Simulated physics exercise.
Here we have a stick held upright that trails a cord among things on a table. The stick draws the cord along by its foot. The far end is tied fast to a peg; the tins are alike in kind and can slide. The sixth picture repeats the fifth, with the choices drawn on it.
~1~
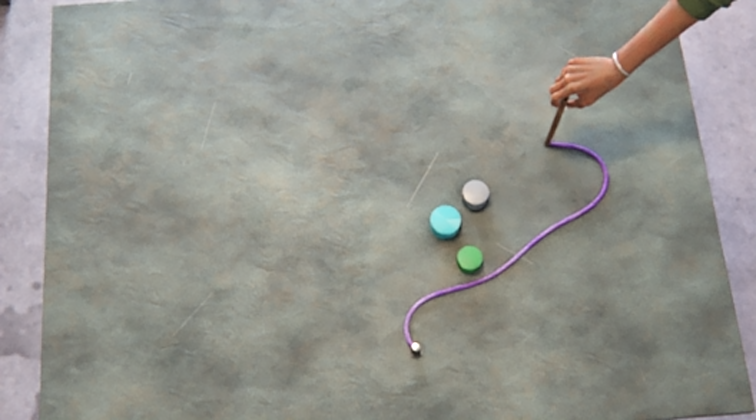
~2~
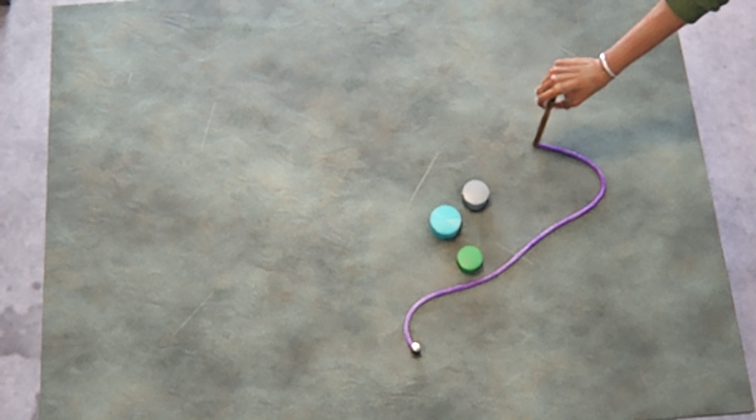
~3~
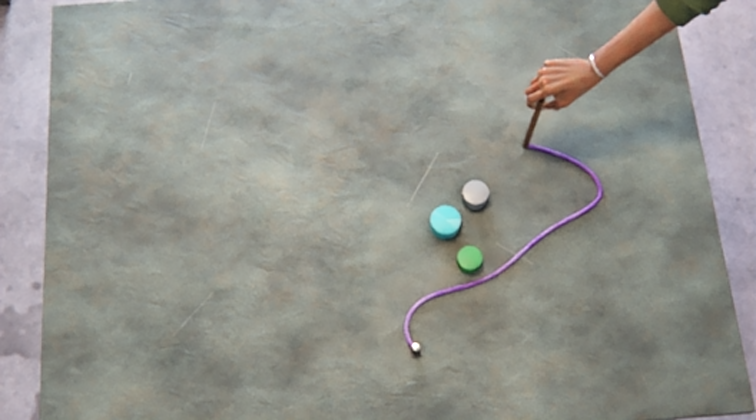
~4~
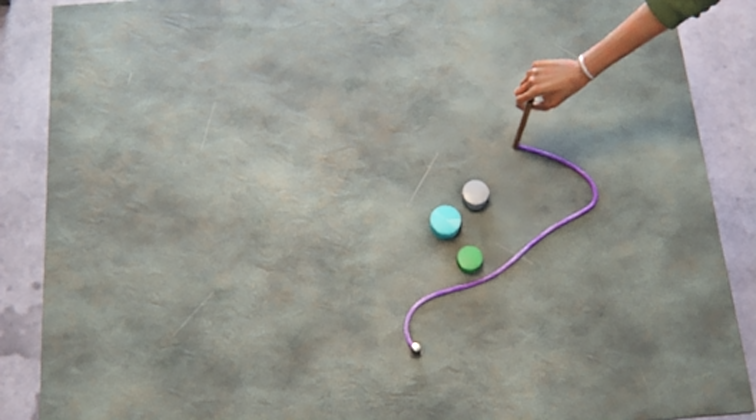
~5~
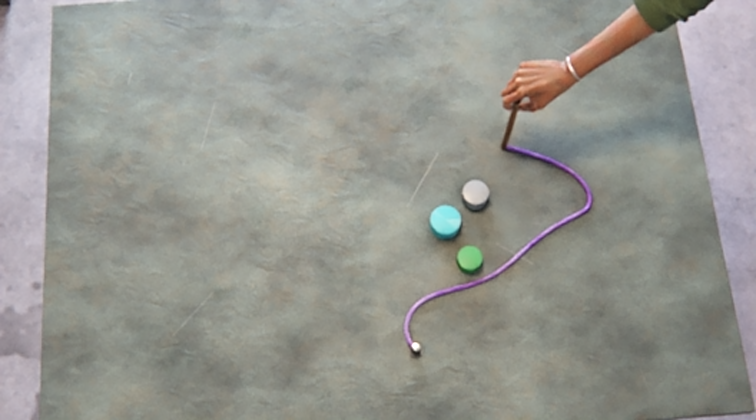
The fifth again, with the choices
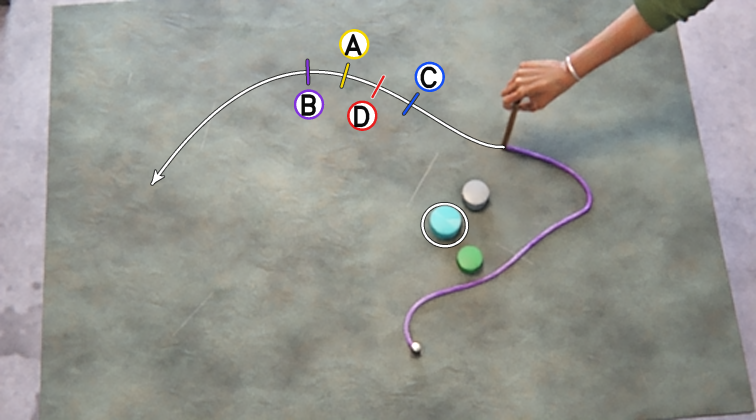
A purple cord winds in a loose S across a worn grey-green tabletop, seen from high above. It runs from a small pale peg at the lower centre, past a green, a turquoise and a grey tin, to an upright brown stick at the upper right. A hand with a bracelet slides the stick steadily left, drawing the cord's upper bend along, while the tins and camera stay still.
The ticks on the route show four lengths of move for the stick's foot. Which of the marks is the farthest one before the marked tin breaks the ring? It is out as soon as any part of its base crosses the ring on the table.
No farther than B.
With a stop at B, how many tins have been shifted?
By then, two.
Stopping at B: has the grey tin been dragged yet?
By then, yes.
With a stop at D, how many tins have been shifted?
The count is none.
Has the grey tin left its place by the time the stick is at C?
No.
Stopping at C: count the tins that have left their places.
The count is none.
On the copy, A at (345, 75); B at (308, 72); C at (411, 104); D at (378, 87); the ring at (445, 225); the route from (504, 147) via (316, 72) to (152, 184).
On B. First, foot of the stick (434, 119); turquoise tin (445, 223).
Then, foot of the stick (369, 84); turquoise tin (445, 223).
Finally, foot of the stick (308, 72); turquoise tin (444, 223); grey tin (433, 199); green tin (444, 250); the turquoise tin is still in its ring.
By contrast, A is safe but short; C is safe but short; D is safe but short.
